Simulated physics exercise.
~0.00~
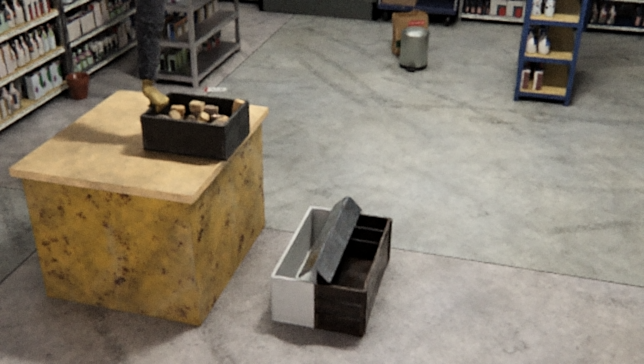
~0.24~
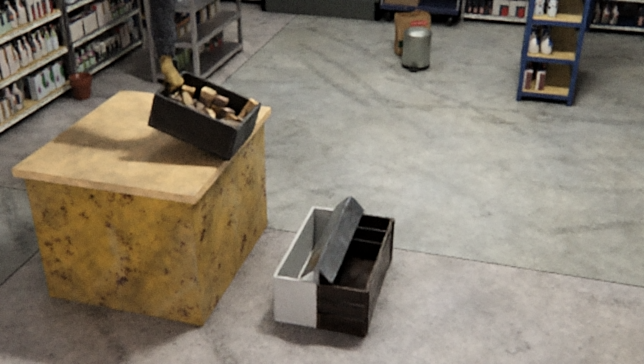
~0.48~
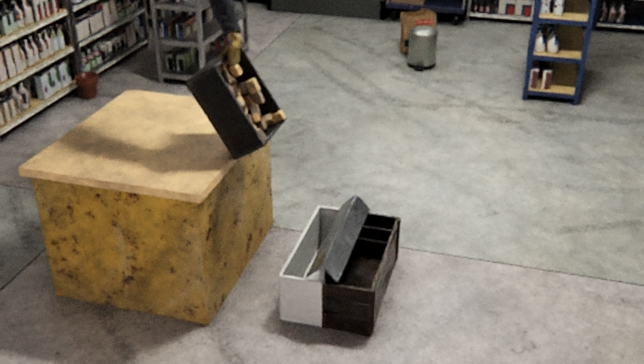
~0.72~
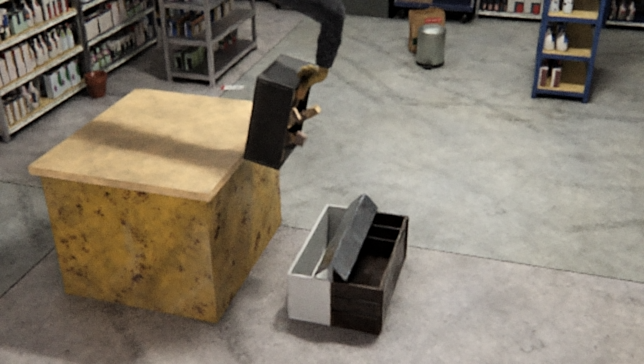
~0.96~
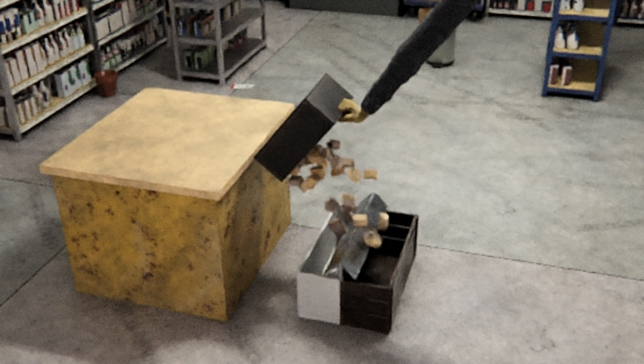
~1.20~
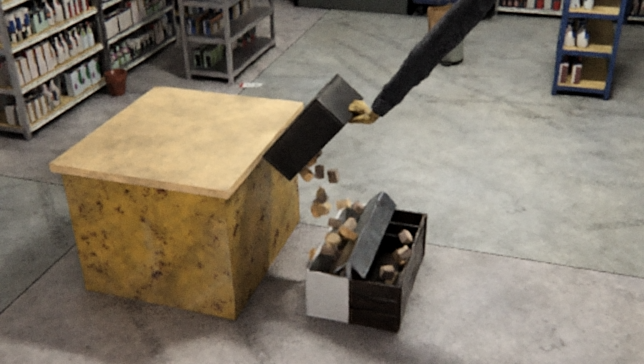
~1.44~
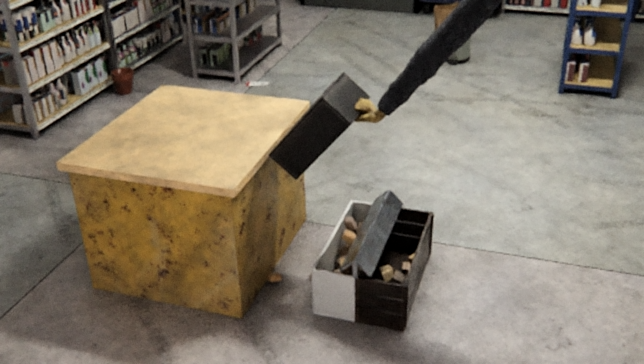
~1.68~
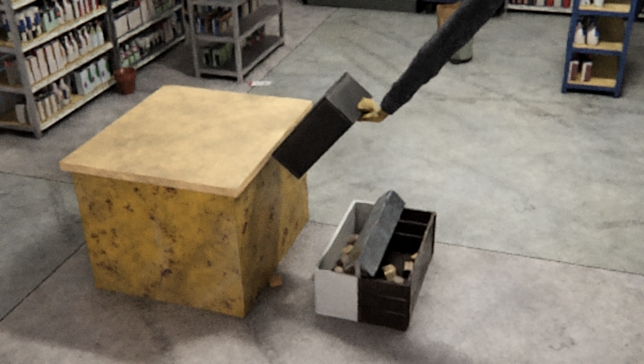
A gloved hand tips a black tote, spilling wooden blocks into both boxes below.
